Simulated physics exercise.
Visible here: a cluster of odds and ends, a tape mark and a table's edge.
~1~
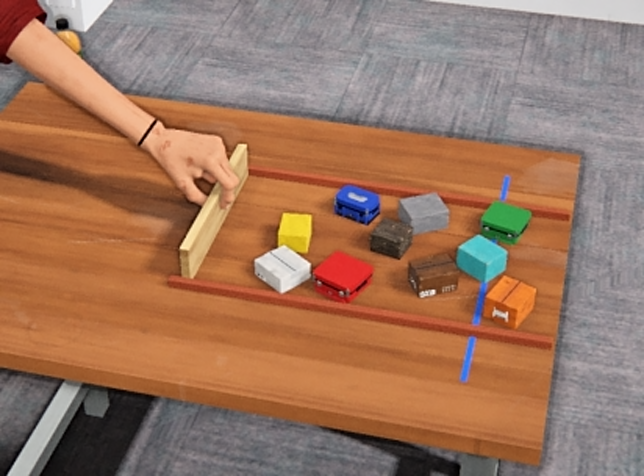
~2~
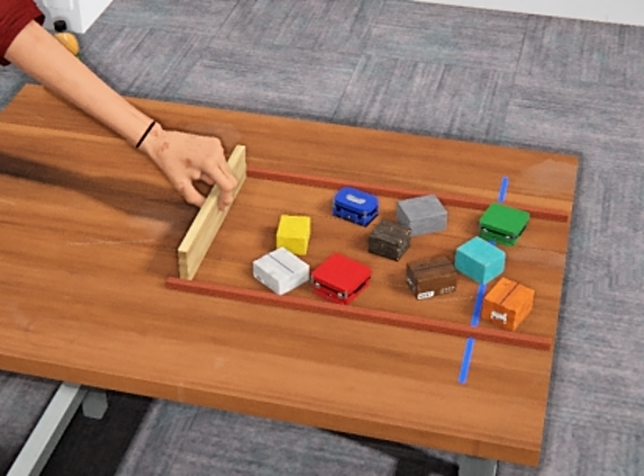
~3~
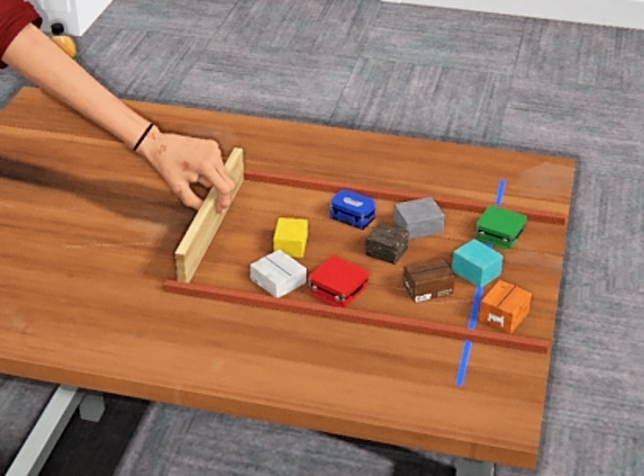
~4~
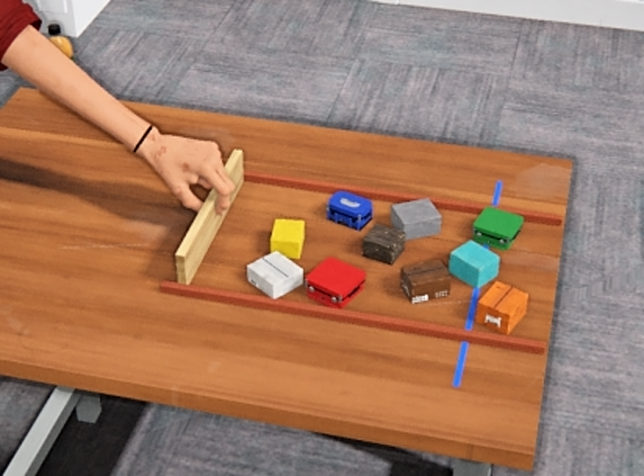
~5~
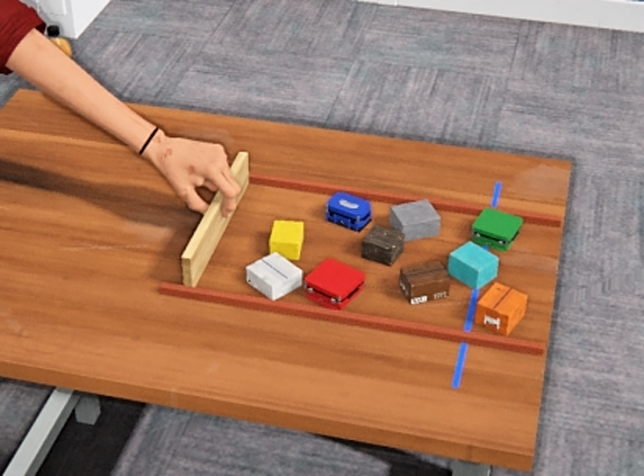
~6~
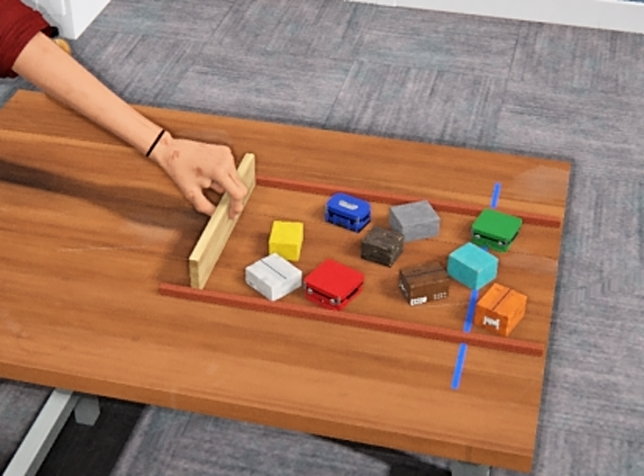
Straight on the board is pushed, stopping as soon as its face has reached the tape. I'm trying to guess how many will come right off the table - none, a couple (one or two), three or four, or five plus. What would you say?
Band: Three fallers or four.
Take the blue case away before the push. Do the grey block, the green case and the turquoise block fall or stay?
So: The grey block does not drop, the green case does not drop, the turquoise block goes down.
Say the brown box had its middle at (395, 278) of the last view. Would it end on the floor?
From that start, the object then is safe.
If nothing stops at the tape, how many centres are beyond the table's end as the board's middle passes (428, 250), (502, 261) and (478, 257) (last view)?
Result per place: 0; 6; 3.
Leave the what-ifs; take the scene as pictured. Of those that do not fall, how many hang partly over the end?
The figure is 3.
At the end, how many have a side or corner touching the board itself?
Contact count: 3.
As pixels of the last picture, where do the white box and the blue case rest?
Listed as asked: First (497, 305), and then (508, 232).
A little later, none off yet; orange box at rest near (500, 310); green case at rest near (496, 231); turquoise block at rest near (472, 266).
Next, none off yet; orange box at rest near (501, 310); green case shifted a little near (514, 234); turquoise block shifted a little near (486, 264).
When it is over, the number that fall off is three or four; down, turquoise block, green case and orange box.
